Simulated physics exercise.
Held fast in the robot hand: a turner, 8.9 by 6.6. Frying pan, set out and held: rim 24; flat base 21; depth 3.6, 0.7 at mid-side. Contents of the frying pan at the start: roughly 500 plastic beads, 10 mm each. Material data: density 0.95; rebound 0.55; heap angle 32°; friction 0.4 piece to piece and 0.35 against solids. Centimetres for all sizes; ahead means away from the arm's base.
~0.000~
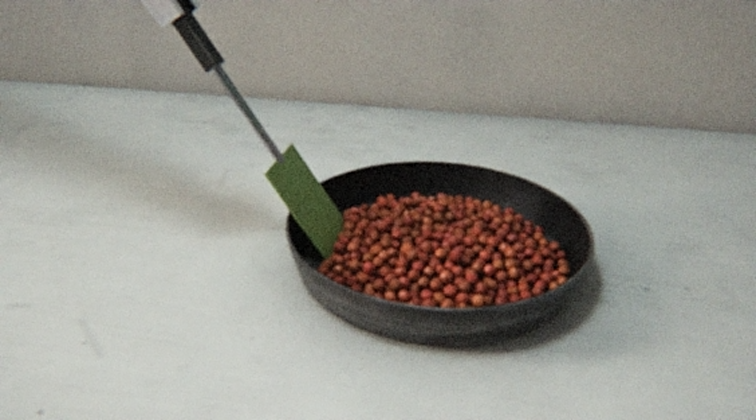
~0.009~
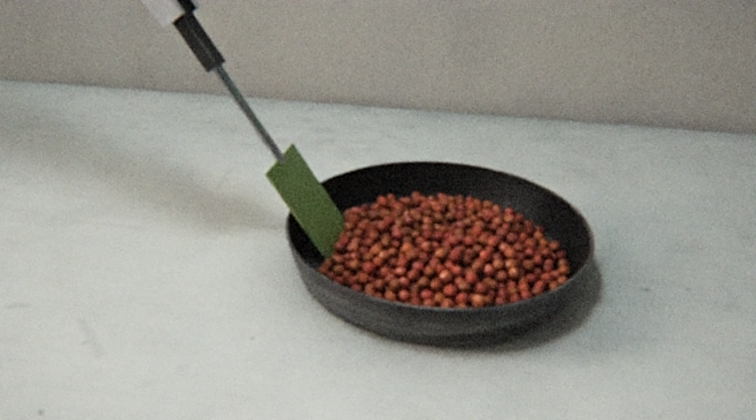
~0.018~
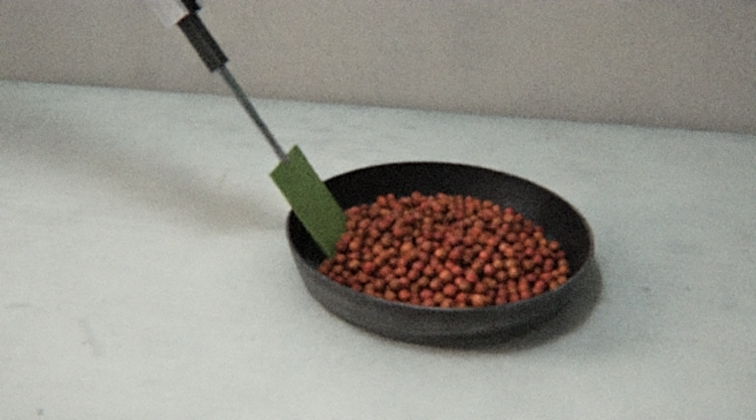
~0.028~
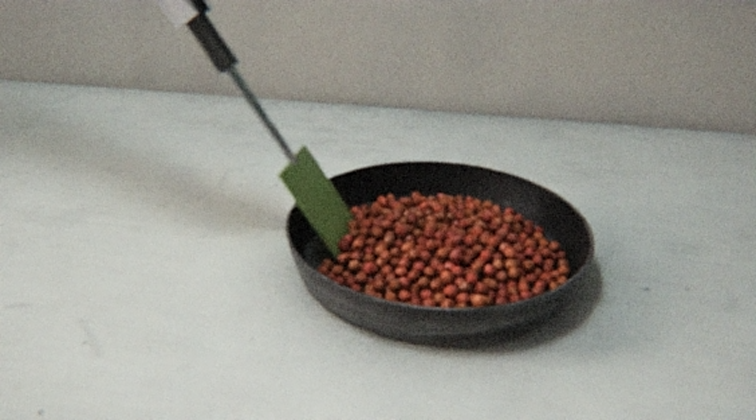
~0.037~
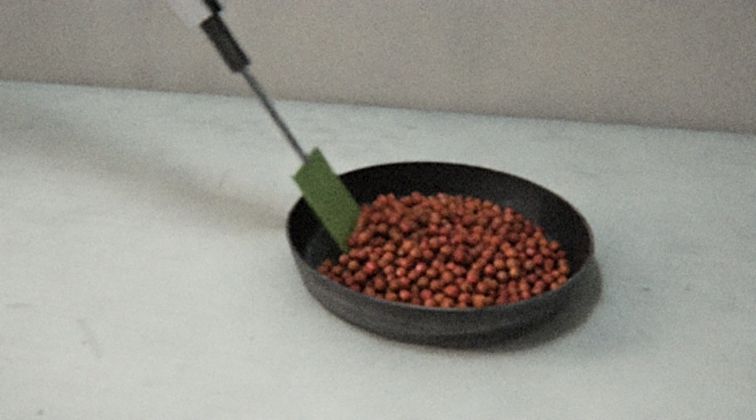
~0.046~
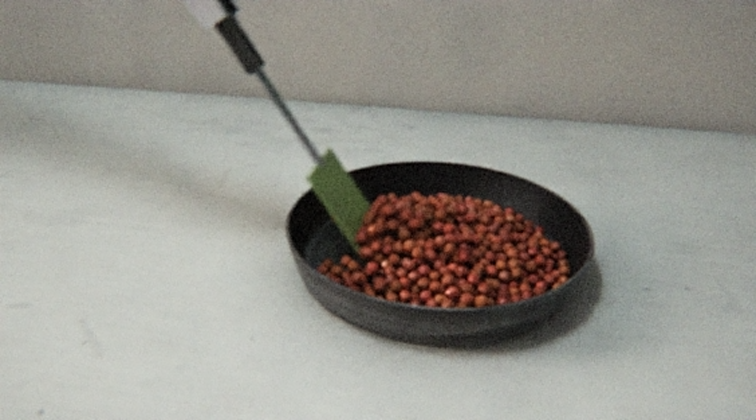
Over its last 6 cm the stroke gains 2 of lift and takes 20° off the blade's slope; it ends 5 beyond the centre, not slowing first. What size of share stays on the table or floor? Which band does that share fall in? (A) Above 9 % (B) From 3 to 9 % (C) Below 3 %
From 3 to 9 % (B).
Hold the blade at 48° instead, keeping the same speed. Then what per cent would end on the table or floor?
It would then be close to 5 %.
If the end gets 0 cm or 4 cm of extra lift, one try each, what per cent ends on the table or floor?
Result, in order: Approx. 0 % and 10 %.
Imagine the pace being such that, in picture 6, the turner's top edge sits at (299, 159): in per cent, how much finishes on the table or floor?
Expect about 0 per cent there.
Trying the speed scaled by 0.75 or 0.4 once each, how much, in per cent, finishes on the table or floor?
Near 0 and near 0 percent respectively.
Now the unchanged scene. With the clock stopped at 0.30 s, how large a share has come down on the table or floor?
About 6 per cent.
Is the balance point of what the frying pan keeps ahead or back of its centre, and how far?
About 3.5 centimetres ahead.
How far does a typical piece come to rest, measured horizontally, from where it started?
Near 3 cm, measured level.
By 0.07 s, sloping 56°, highest piece 6 above the table; 504 in the frying pan.
By 0.09 s, sloping 51°, highest piece 8 above the table; 504 in the frying pan.
By 0.30 s, sloping 37°, highest piece 4 above the table; 476 in the frying pan, 26 on the table or floor, 2 on the blade or in flight.
By 1.35 s, sloping 37°, highest piece 4 above the table; 476 in the frying pan, 28 on the table or floor.
Final count, 476 in the frying pan, 28 on the table or floor. That is 6 % on the table or floor.
